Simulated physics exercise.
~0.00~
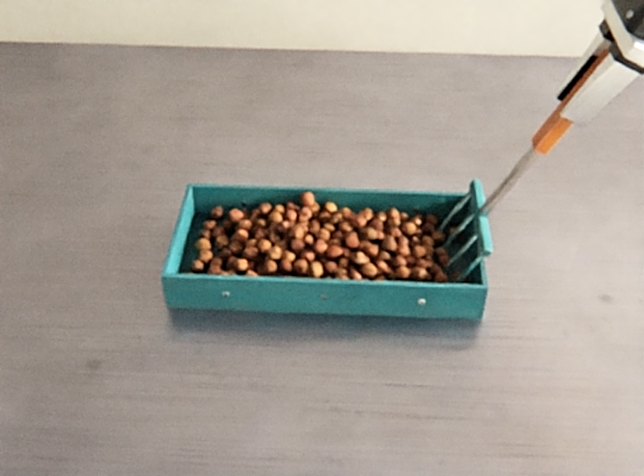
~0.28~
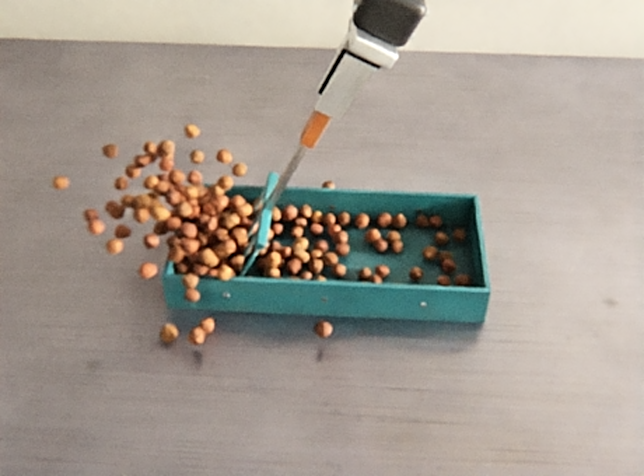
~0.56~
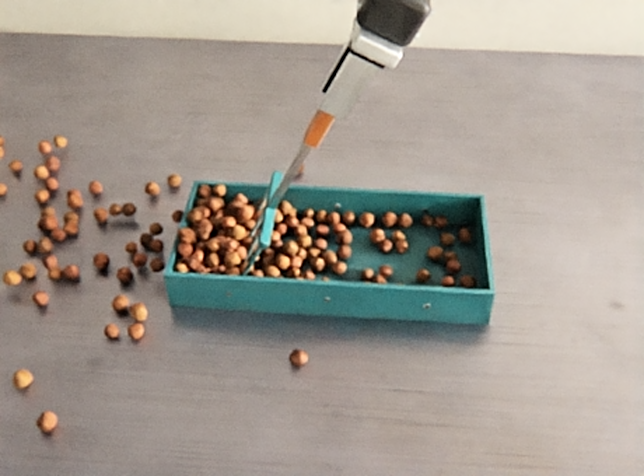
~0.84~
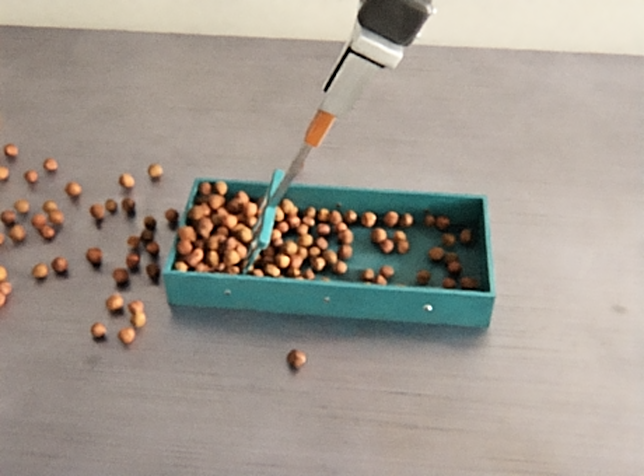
At the start, a teal rake held by a robot tool rests at the right end of a teal rectangular tray heaped with hazelnuts on a grey table. The rake sweeps left through the tray, pushing the nuts into a pile against the left end. It stops short of that end, and a spray of hazelnuts flies over the rim. The loose nuts land and scatter across the table, mostly to the left, with one just in front of the tray. At the end, the rake stands still among the nuts left inside, most of them crowded toward the left.
